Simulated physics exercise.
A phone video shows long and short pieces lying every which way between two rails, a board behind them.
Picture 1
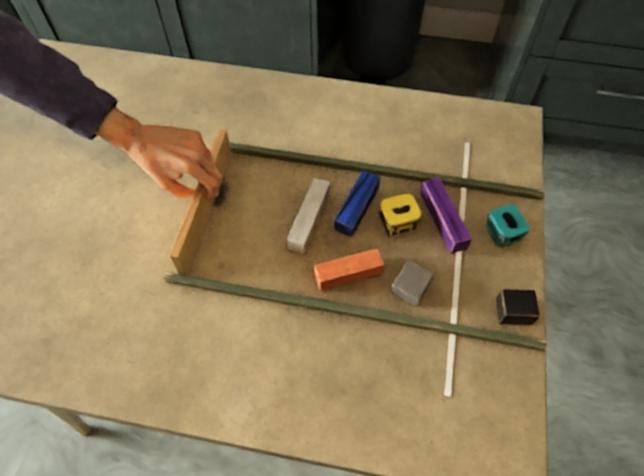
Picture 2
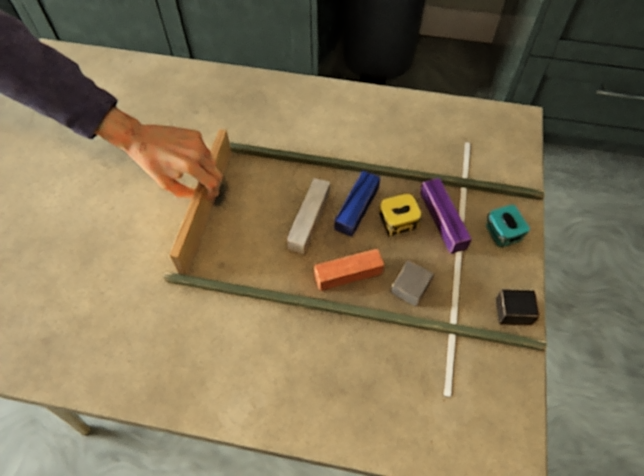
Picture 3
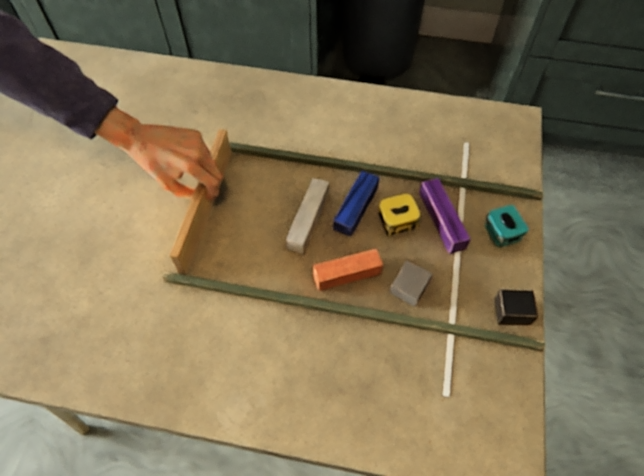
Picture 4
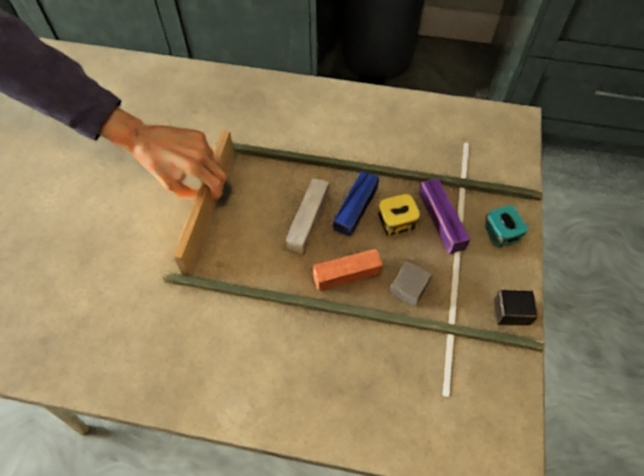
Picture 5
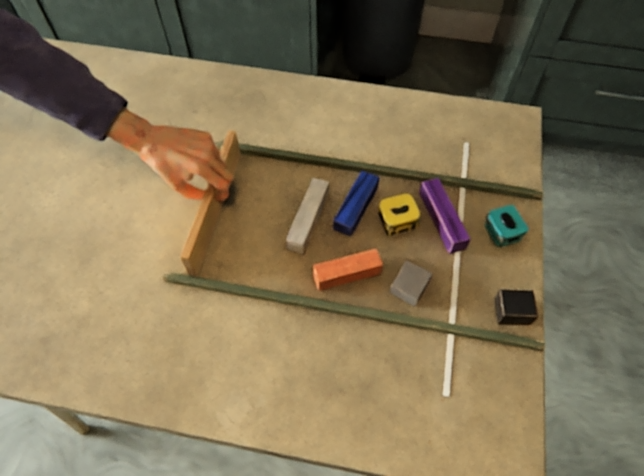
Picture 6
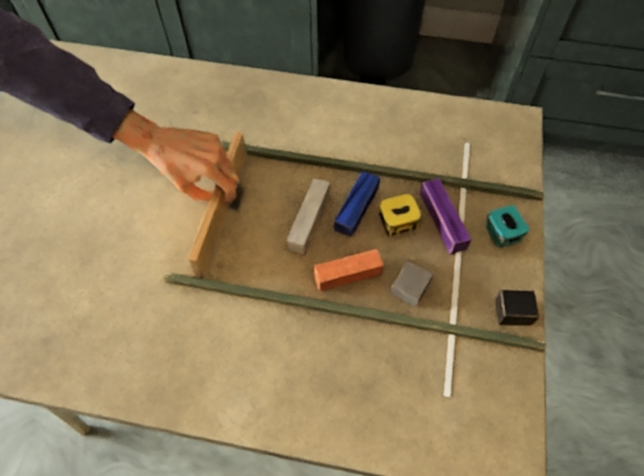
On a tabletop, a hand slides a wooden board slightly right toward scattered, motionless blocks.
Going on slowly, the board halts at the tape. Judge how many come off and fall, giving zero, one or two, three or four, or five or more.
Honestly, barely any fall - one or two of them.
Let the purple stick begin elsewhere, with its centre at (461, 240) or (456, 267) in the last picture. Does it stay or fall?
In that order: Stays aboard, then stays aboard.
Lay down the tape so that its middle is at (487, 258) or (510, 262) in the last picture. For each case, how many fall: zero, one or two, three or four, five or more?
The falls would be 3 or 4; five or over.
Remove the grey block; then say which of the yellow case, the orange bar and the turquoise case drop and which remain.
Note: Yellow case is on by the end; orange bar is on by the end; turquoise case is off by the end.
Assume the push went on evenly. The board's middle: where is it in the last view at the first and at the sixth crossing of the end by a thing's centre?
I'd put the first at about (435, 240) and the next at about (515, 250).
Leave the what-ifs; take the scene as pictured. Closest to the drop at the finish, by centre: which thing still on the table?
Purple stick.
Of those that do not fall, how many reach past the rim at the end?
Count: 2.
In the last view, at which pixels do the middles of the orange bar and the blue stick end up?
They end up close to (485, 285) and (491, 223).
Soon after, none off yet; black block at rest near (517, 308); turquoise case at rest near (506, 227); purple stick at rest near (444, 215).
After that, none off yet; black block at rest near (517, 308); turquoise case at rest near (506, 227); purple stick displaced a little near (472, 217).
In the end, the number that fall off is one or two; gone, turquoise case.
